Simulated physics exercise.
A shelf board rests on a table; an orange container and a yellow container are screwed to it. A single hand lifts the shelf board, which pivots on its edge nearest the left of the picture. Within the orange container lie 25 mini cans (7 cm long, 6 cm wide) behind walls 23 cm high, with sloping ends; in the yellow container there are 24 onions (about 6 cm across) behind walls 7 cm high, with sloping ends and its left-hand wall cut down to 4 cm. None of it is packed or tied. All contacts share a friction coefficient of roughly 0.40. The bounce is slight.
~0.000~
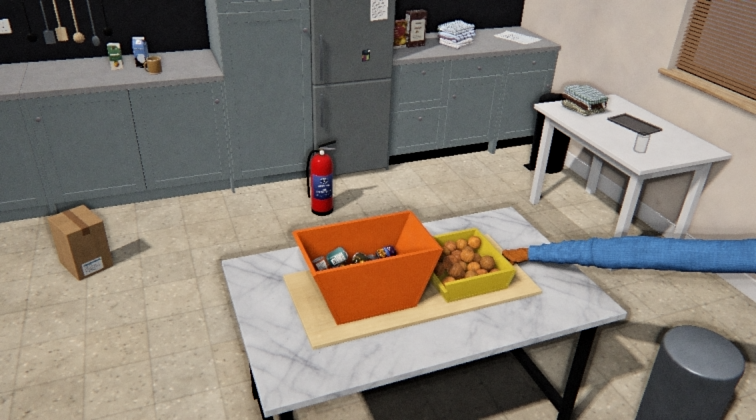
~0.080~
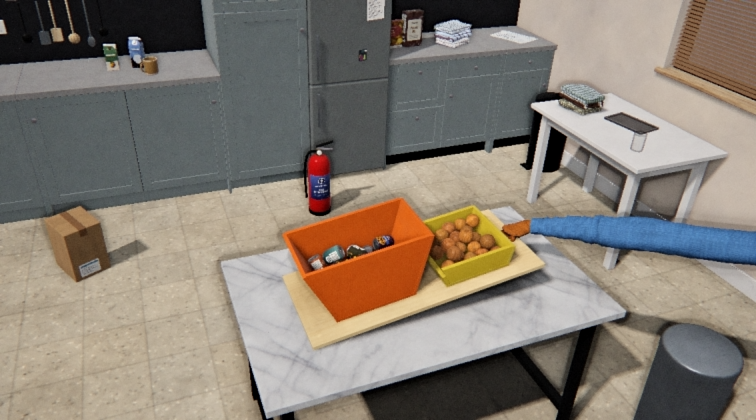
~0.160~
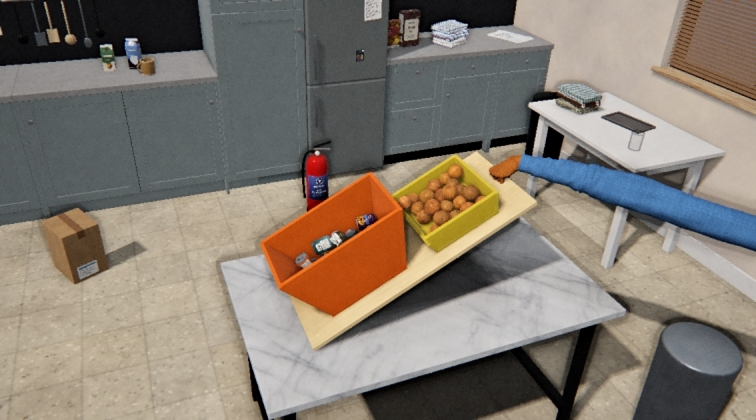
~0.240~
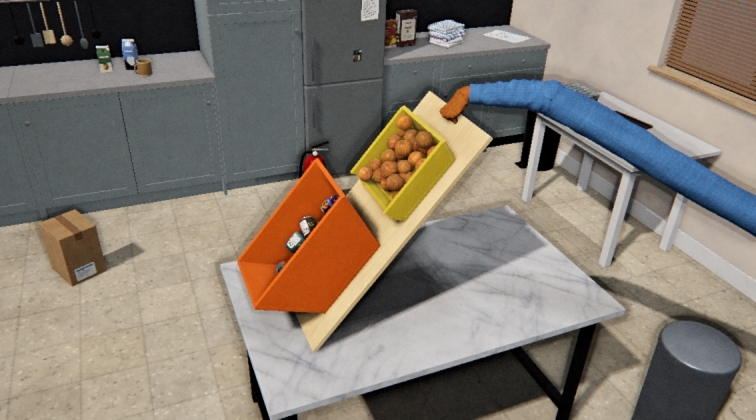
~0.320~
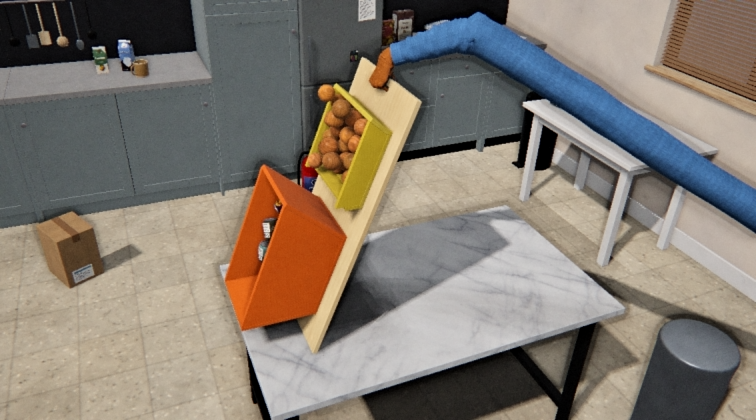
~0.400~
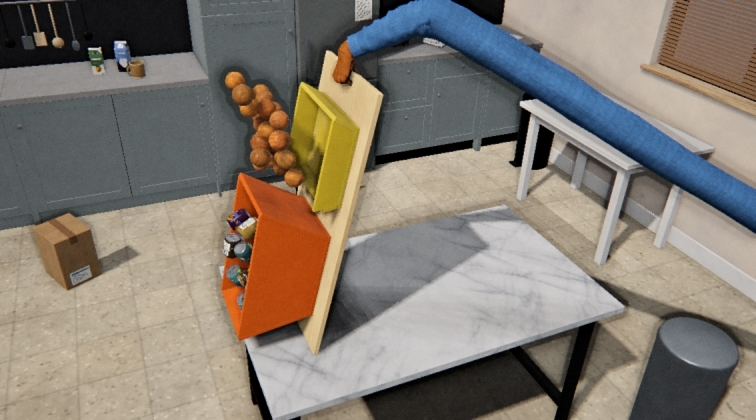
In a kitchen, a blue-sleeved arm raises one end of a board on a marble-topped table, steeply tilting the attached orange and yellow containers leftward, until the round brown onions tumble out of the yellow one.
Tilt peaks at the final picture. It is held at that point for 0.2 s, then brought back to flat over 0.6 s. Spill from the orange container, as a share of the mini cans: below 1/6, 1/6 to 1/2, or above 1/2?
Above 1/2.
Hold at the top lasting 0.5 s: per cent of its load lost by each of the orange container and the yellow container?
With that change, orange container sheds 90 percent and yellow container sheds 100 percent.
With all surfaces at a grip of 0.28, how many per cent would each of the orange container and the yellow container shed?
In that case the orange container sheds 90 per cent, while the yellow container sheds 100 per cent.
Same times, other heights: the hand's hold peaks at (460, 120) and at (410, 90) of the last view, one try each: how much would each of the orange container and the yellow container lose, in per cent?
Orange container: 0 %, then 40 %; yellow container: 70 %, then 100 %.
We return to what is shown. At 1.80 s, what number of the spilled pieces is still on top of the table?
The count is about 0.
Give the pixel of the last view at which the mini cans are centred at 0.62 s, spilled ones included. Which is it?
In the last view, the centre sits near (192, 325).
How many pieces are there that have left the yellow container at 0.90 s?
At that moment the yellow container count out stands near 25.
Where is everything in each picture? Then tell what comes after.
In the first frame (we follow the rim corner now nearest the camera; the camera moves round a little), orange container at (316, 273); yellow container at (445, 284); tilt 0°; nothing out yet.
The second frame shows orange container at (306, 275); yellow container at (442, 269); tilt 8°.
The third frame shows orange container at (281, 285); yellow container at (425, 238); tilt 27°.
The fourth frame shows orange container at (255, 305); yellow container at (383, 213); tilt 50°.
The fifth frame shows orange container at (241, 327); yellow container at (335, 208); tilt 69°; 5 out, the lowest onion at (332, 161).
The sixth frame shows orange container at (238, 337); yellow container at (313, 211); tilt 77°; 24 out.
After 0.62 s, tilt 77°; 16 of 25 out of the orange container and 24 of 24 out of the yellow container.
After 0.90 s, tilt 39°; 21 of 25 out of the orange container and 24 of 24 out of the yellow container.
After 1.30 s, tilt 0°; 21 of 25 out of the orange container and 24 of 24 out of the yellow container.
Outcome (at 1.80 s), 21 of 25 out of the orange container and 24 of 24 out of the yellow container. Asked share, 21 of 25, 84 per cent.
